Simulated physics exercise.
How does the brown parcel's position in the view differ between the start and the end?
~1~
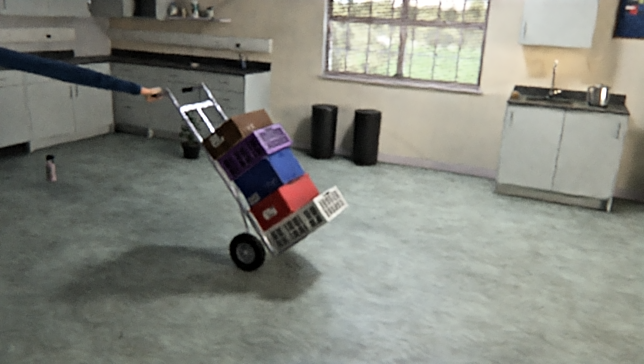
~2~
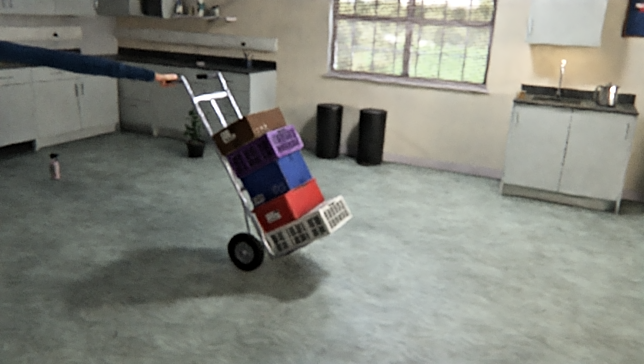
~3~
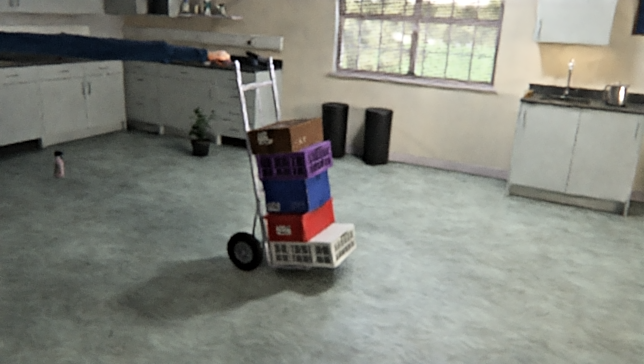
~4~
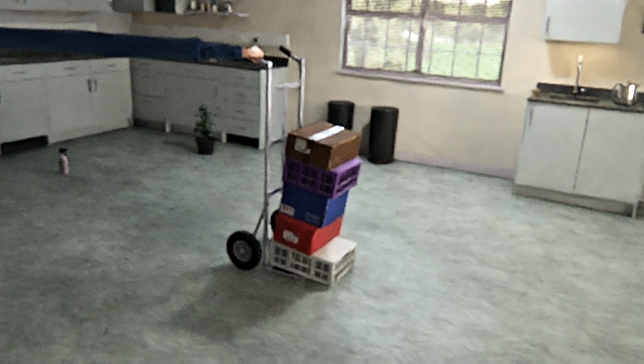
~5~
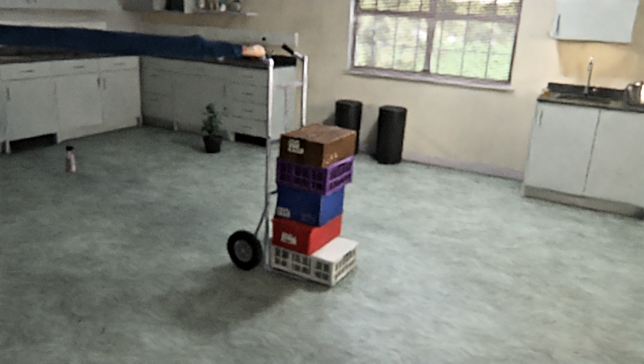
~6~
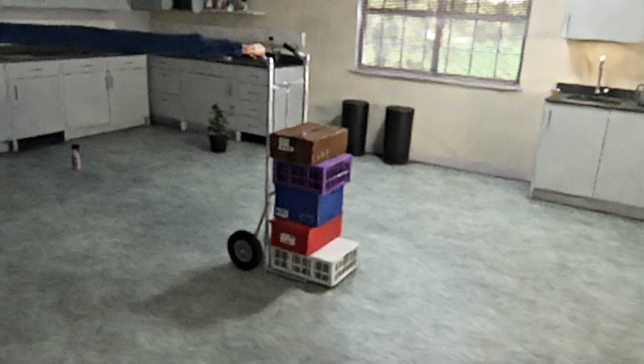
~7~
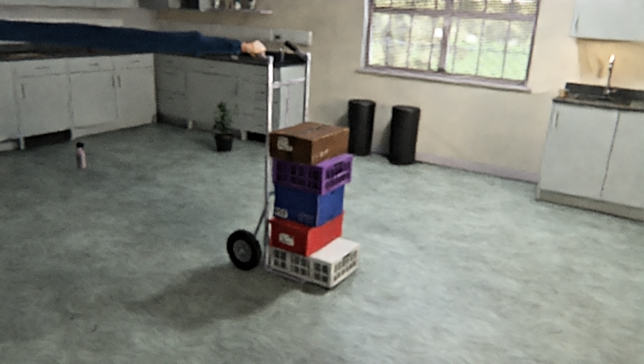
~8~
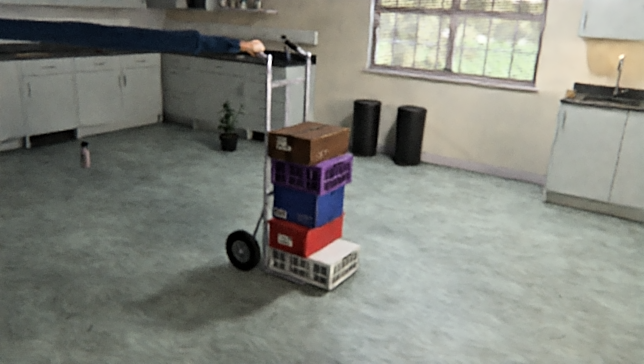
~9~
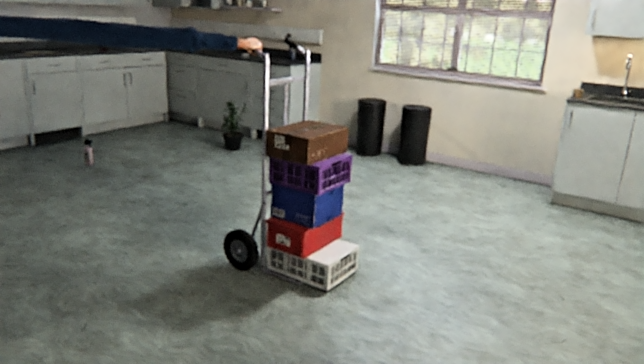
At the end the brown parcel is farther to the right than it was at the start, at nearly the same height in the view.
We see an arm tip a leaning hand truck upright in a kitchen, carrying a white crate, red tote, blue box, purple crate and brown parcel. The stack rocks slightly forward as the truck comes upright, then settles back and stands still, all still stacked.
